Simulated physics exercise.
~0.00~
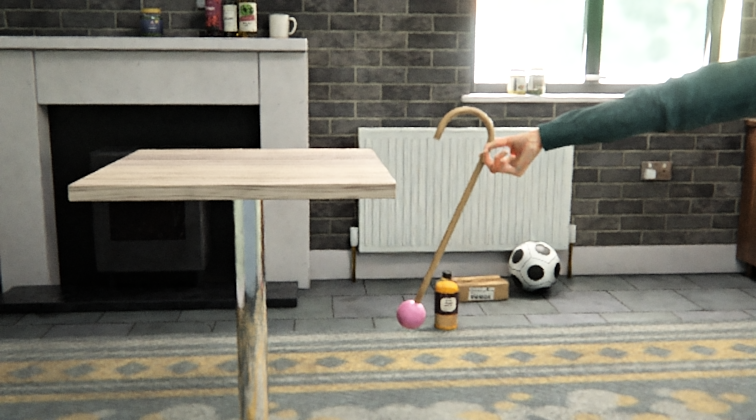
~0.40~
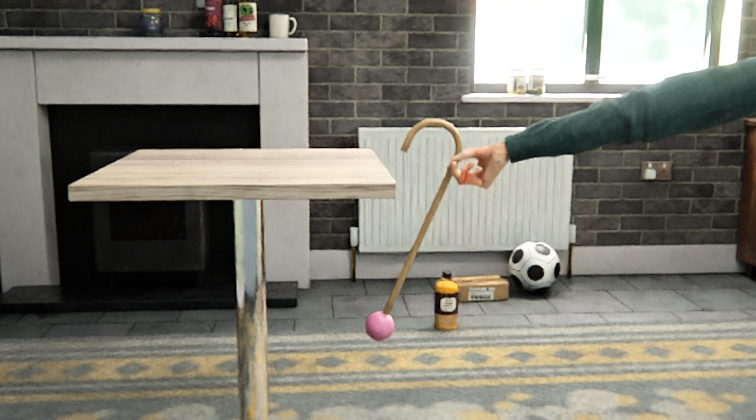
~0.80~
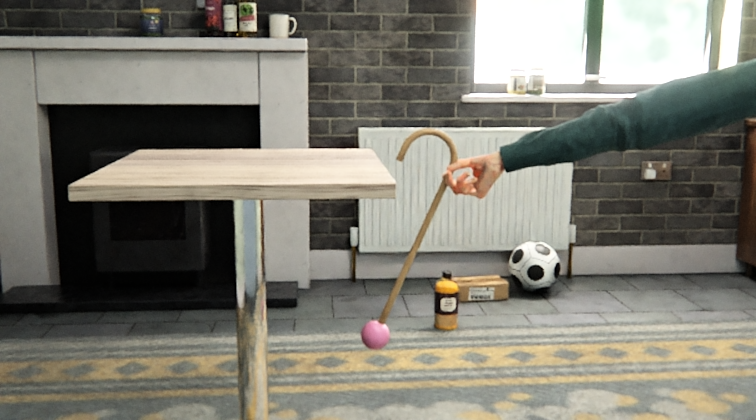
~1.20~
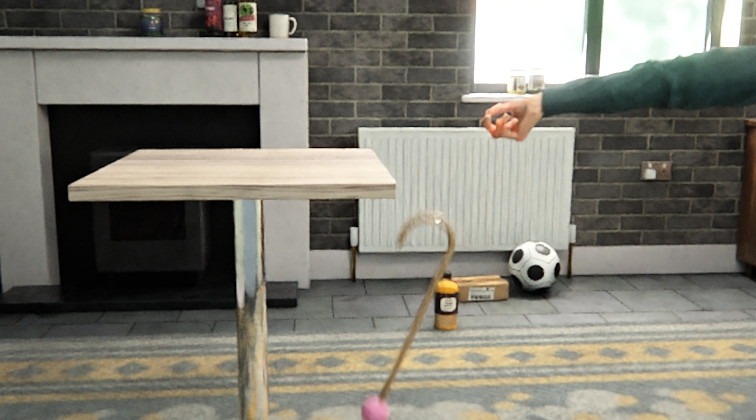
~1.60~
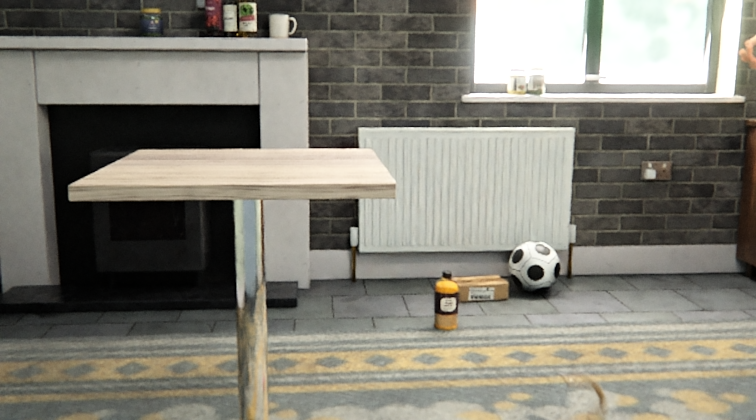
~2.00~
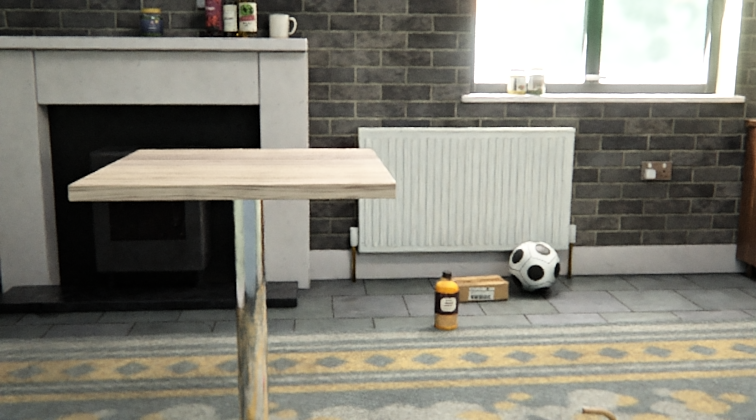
A wooden cane with a hooked handle and a pink ball at its lower end hangs from the fingers of a green-sleeved hand, seen by a still camera in a room with a fireplace, a white radiator and a patterned rug. A pale wooden table stands at left, with an orange bottle, a box and a football on the floor behind. The hand carries the cane left towards the table's edge, then lowers it slightly. The fingers let go and draw back, and the cane drops past the edge without catching. It tips over to the right, leaving only a bit of its hook visible at the bottom.
